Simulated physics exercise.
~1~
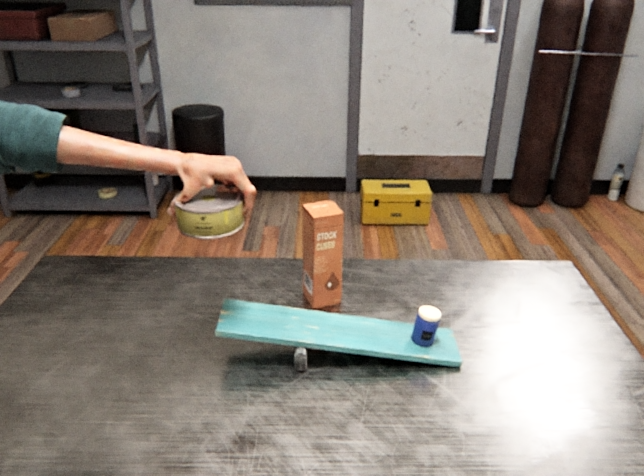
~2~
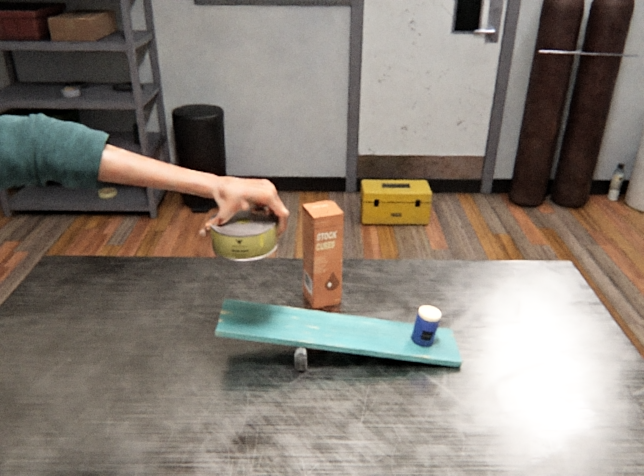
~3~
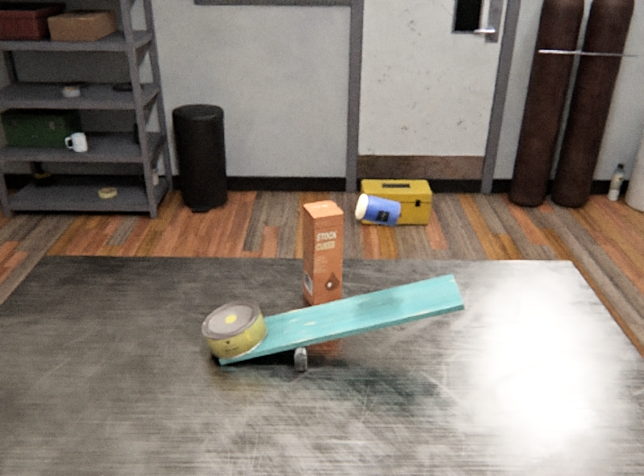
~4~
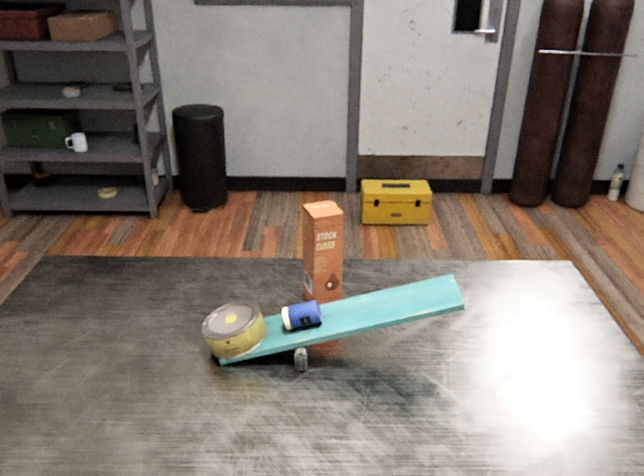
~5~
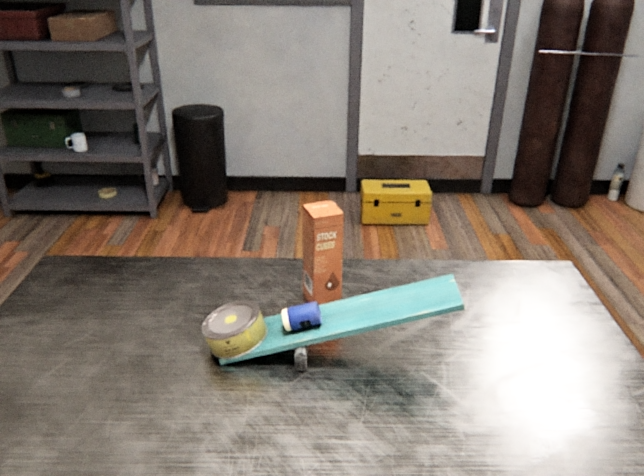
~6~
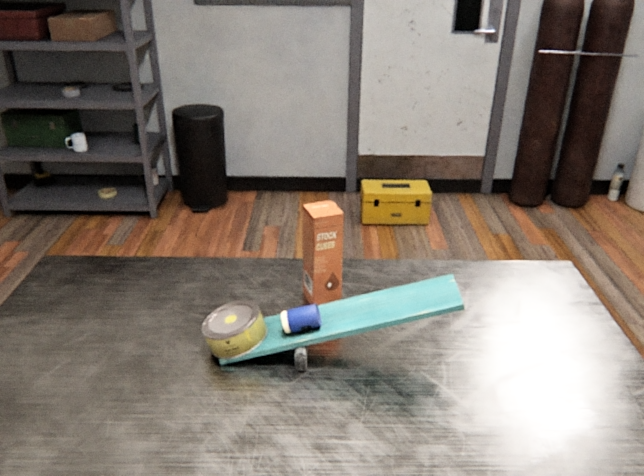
Hand dropping a yellow tub onto the raised left end of a turquoise plank, tipping it and tossing a blue shaker that lands sideways on it.
